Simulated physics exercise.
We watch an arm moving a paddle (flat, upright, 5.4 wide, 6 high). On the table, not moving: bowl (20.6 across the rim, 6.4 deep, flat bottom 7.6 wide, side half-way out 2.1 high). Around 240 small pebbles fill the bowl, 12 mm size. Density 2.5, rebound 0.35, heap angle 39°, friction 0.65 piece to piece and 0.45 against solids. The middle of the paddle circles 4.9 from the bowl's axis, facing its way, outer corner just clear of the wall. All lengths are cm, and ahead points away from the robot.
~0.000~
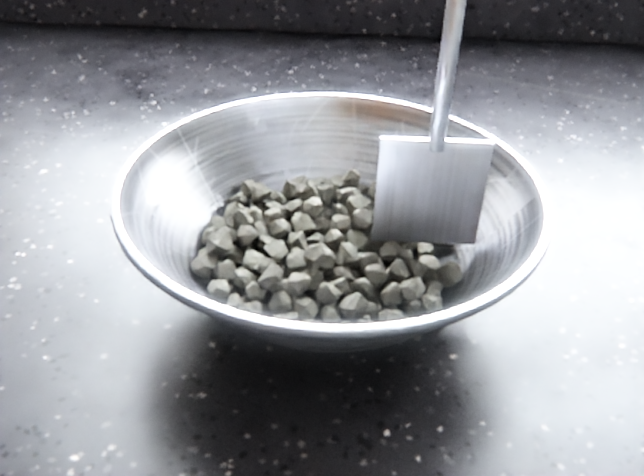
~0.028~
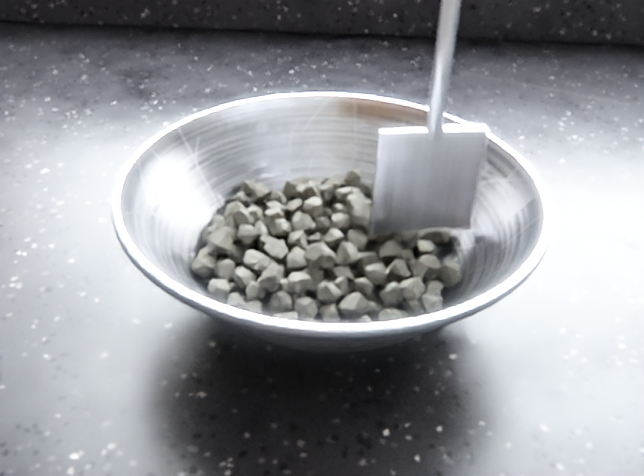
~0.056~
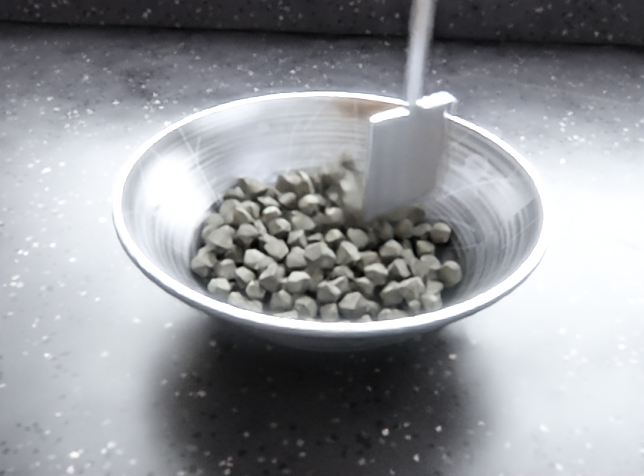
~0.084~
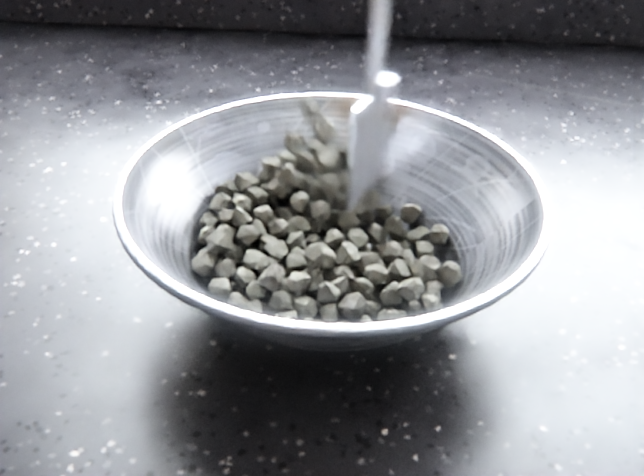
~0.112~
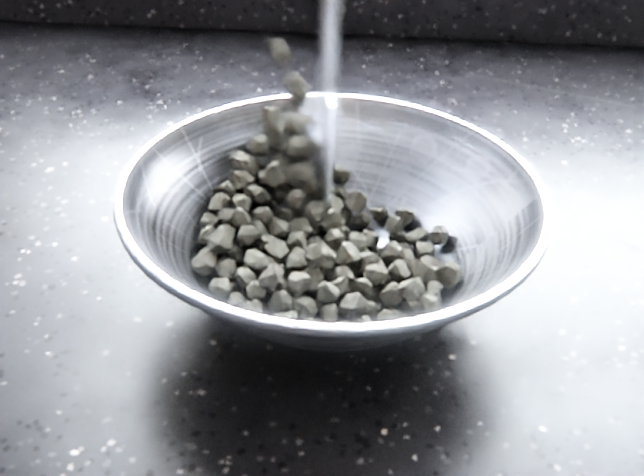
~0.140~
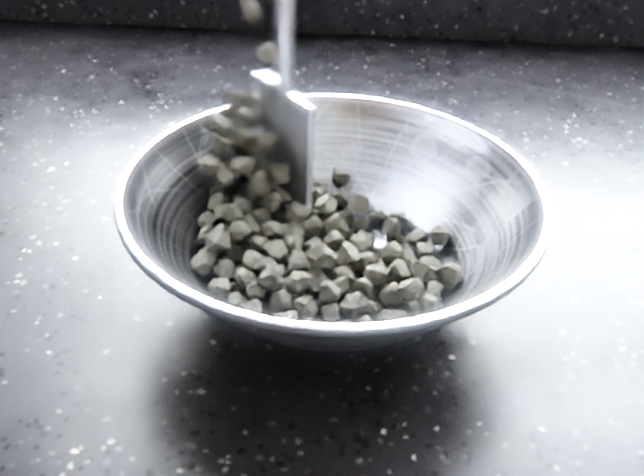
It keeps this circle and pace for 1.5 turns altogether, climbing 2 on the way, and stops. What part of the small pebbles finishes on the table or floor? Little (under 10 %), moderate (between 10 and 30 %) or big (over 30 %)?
On the table or floor the share is moderate, between 10 and 30 %.
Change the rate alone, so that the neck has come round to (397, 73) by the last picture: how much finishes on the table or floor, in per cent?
Some 0 per cent.
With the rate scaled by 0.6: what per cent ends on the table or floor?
Some 5 per cent.
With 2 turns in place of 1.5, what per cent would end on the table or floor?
Then about 20 per cent.
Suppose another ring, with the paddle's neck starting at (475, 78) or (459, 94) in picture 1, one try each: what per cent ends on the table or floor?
About 0 and 0 per cent.
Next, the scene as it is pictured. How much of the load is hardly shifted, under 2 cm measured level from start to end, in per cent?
Some 55 per cent.
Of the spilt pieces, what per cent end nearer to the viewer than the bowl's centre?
Some 70 per cent.
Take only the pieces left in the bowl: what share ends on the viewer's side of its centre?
Roughly 55 per cent.
After 0.29 s, 283° round, highest piece 11 above the table; 217 in the bowl, 6 on the table or floor, 20 in flight or on the tool.
After 0.44 s, 80° round, highest piece 7 above the table; 204 in the bowl, 35 on the table or floor, 4 in flight or on the tool.
After 0.72 s, 180° round, highest piece 4 above the table; 204 in the bowl, 39 on the table or floor.
After 1.42 s, 180° round, highest piece 4 above the table; 204 in the bowl, 39 on the table or floor.
At rest, 204 in the bowl, 39 on the table or floor. That is 16 % on the table or floor.
